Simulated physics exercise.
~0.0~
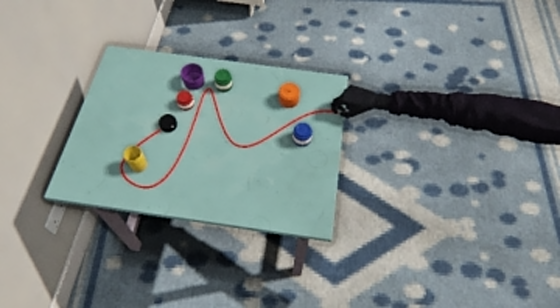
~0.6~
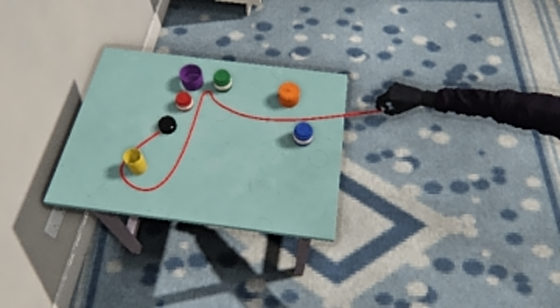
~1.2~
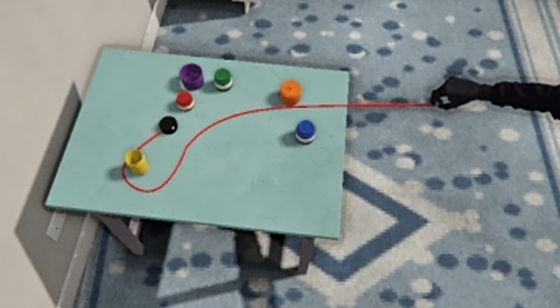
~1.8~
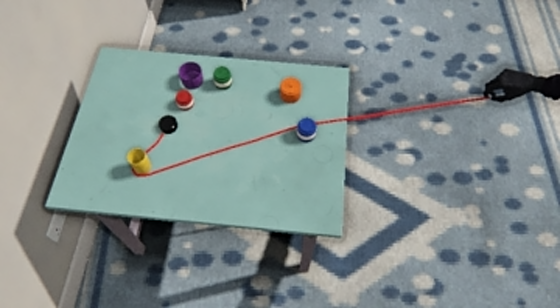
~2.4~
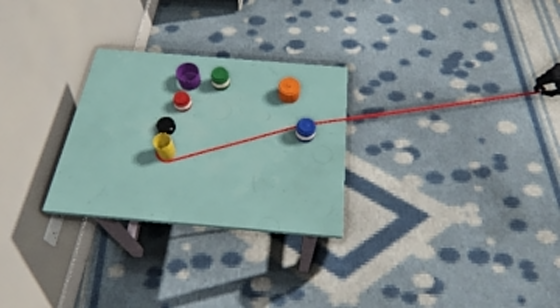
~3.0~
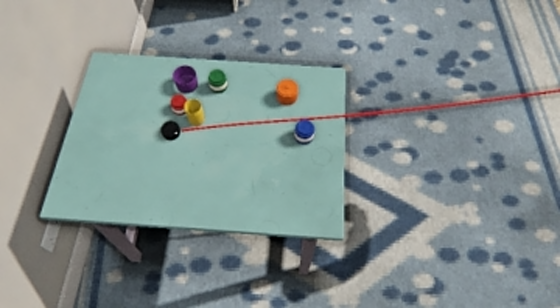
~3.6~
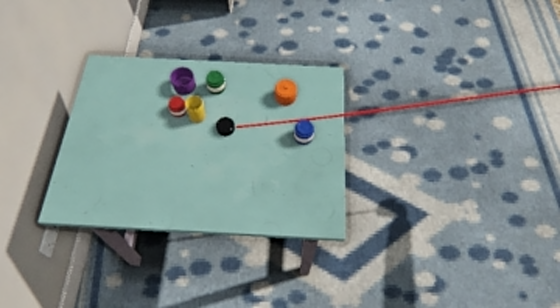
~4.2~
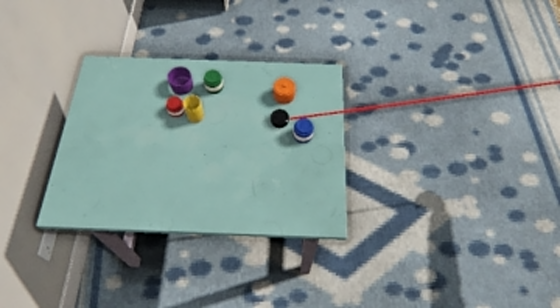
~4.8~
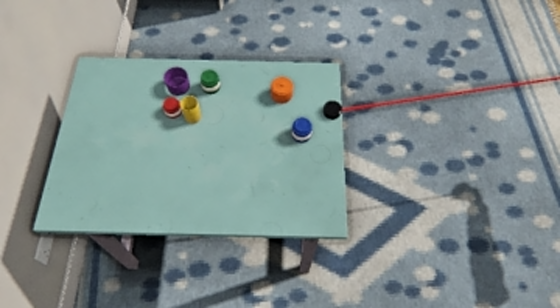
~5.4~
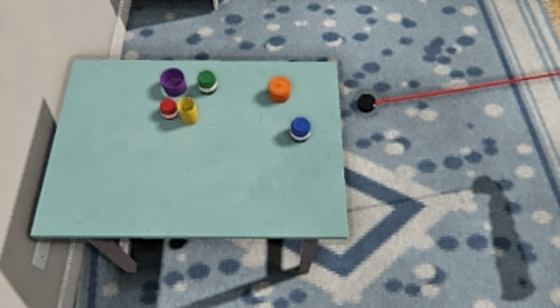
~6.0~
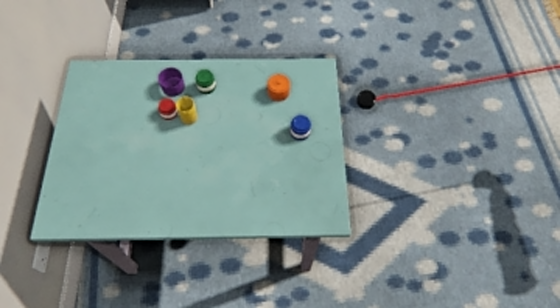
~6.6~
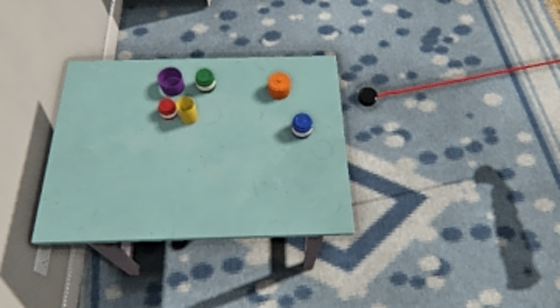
A black-gloved hand pulls a red cord right, dragging the yellow cup, then the black base off the table.
